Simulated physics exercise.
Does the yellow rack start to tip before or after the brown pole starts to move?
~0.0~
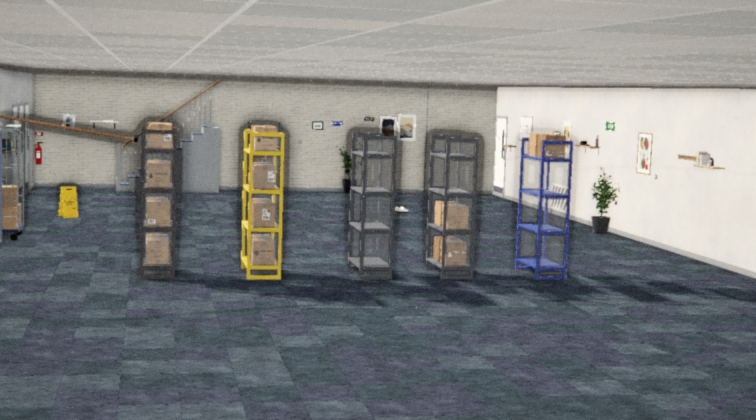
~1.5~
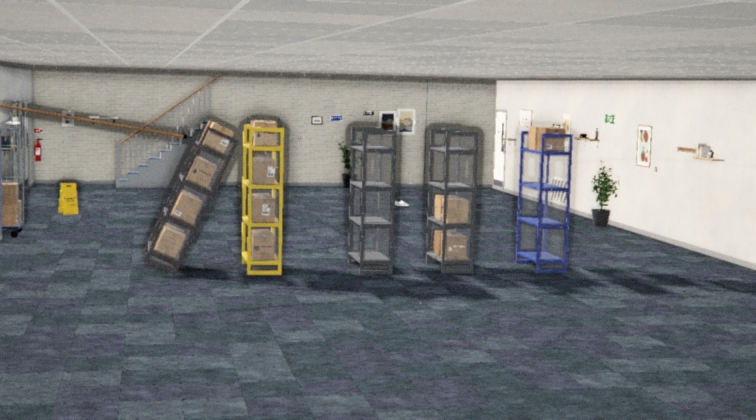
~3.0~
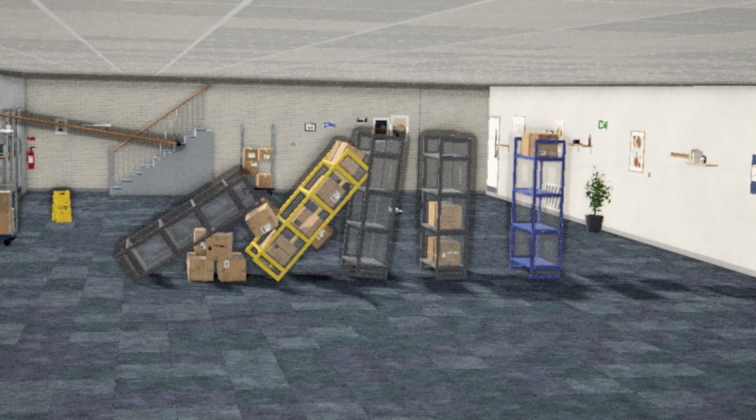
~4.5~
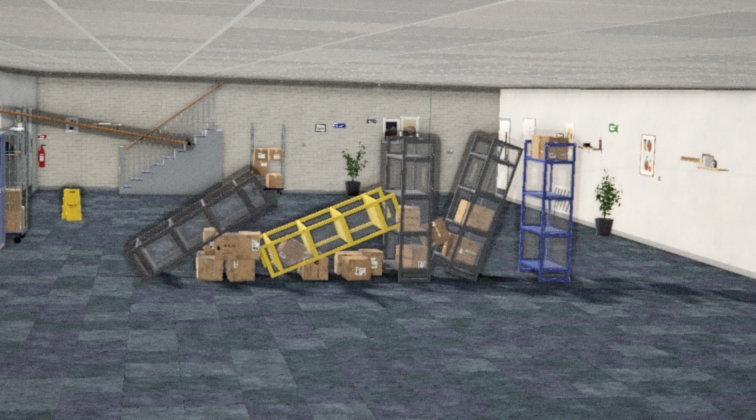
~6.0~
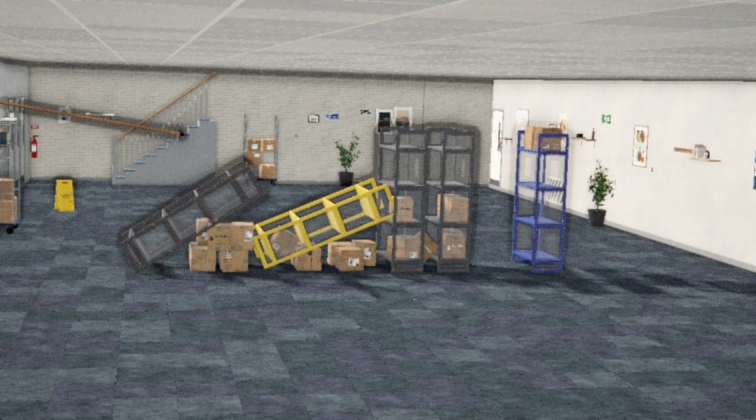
The yellow rack starts to tip after the brown pole moves. The pole shifts right while the yellow rack is still upright, and only later does the yellow rack lean over.
